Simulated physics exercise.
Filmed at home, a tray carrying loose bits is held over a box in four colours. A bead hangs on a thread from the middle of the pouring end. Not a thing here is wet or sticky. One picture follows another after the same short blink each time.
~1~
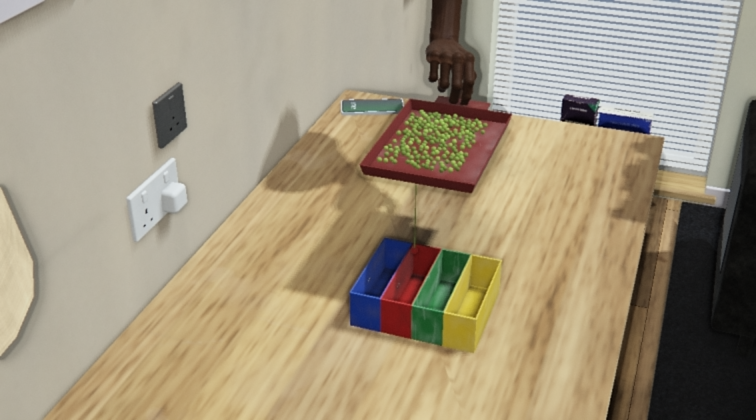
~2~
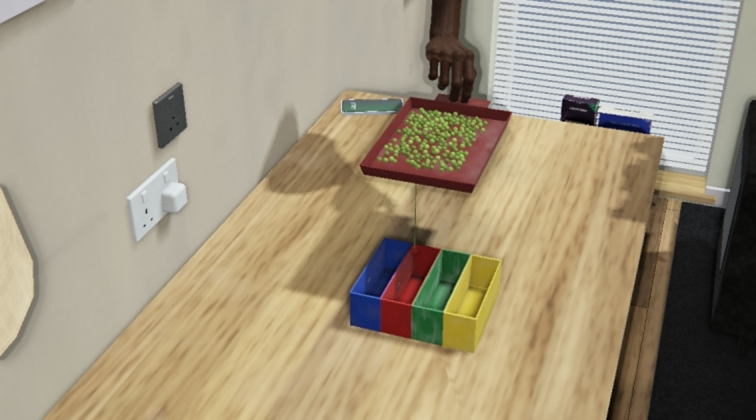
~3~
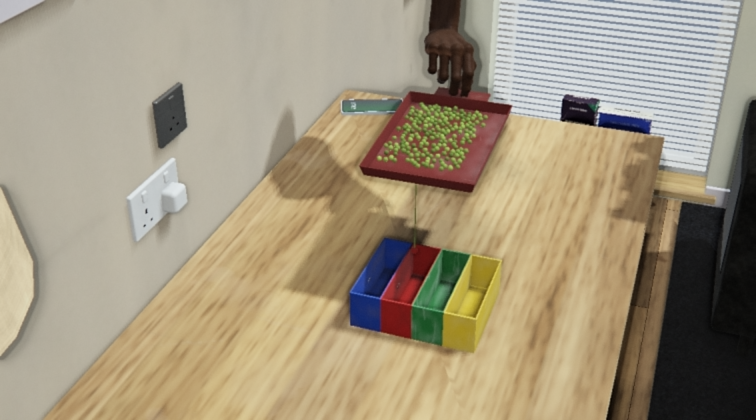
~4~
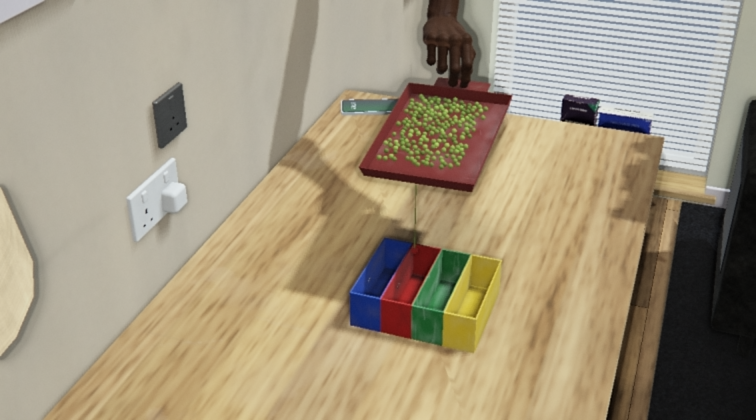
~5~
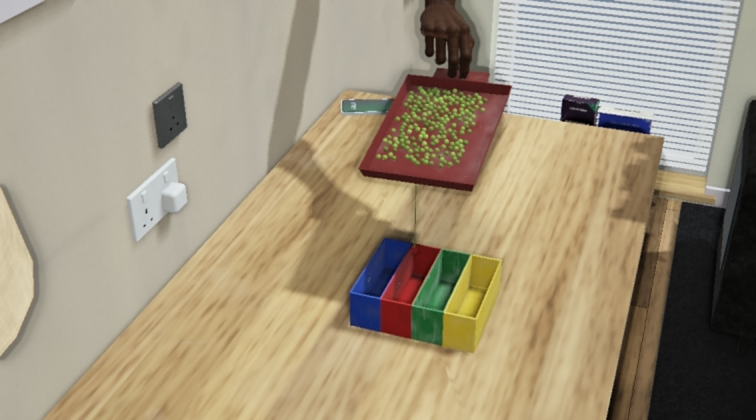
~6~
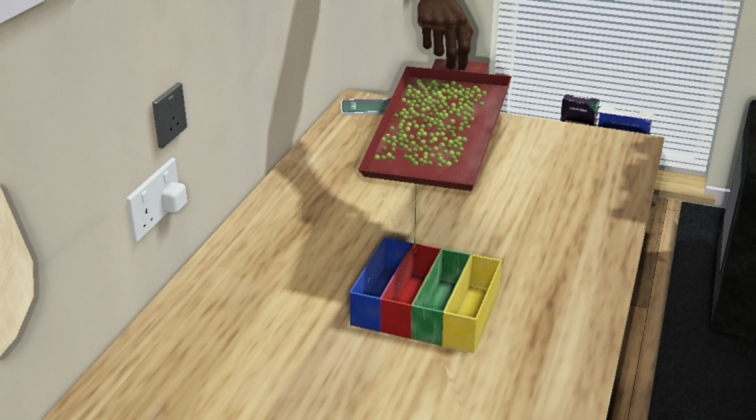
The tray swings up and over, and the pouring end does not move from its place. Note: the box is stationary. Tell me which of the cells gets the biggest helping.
The biggest helping lands in the blue cell.
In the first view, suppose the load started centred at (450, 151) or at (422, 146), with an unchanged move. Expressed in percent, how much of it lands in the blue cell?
Estimate: 30 % first, 30 % second.
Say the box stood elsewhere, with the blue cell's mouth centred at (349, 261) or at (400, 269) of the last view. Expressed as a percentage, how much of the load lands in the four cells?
Roughly 100 per cent the first time and 40 per cent the second.
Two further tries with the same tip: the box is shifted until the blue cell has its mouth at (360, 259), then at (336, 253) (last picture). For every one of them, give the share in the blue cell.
You'd get 40 in a hundred first and 10 in a hundred after that.
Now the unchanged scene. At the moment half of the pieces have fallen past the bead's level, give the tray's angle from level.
That happens at close to 105 degrees.
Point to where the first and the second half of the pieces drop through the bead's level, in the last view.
Points: About (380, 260), then about (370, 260).
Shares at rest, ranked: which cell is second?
That red cell.
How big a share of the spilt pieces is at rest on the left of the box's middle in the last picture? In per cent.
That would be roughly 100 per cent.
Shortly afterwards, tray tipped steeply; the bulk on the tray; only a few in the blue cell; a little falling or outside the box.
Next, tray tipped right over; near two thirds on the tray; a little in the blue cell; only a few in the red cell; only a few in the green cell; near a quarter falling or outside the box.
Some moments later, tray tipped past a quarter turn; near a third in the blue cell; near a quarter in the red cell; only a few in the green cell; near a third falling or outside the box.
In the end, tray tipped past a quarter turn; near a third in the blue cell; near a quarter in the red cell; only a few in the green cell; none at all in the yellow cell; near a third outside the box.
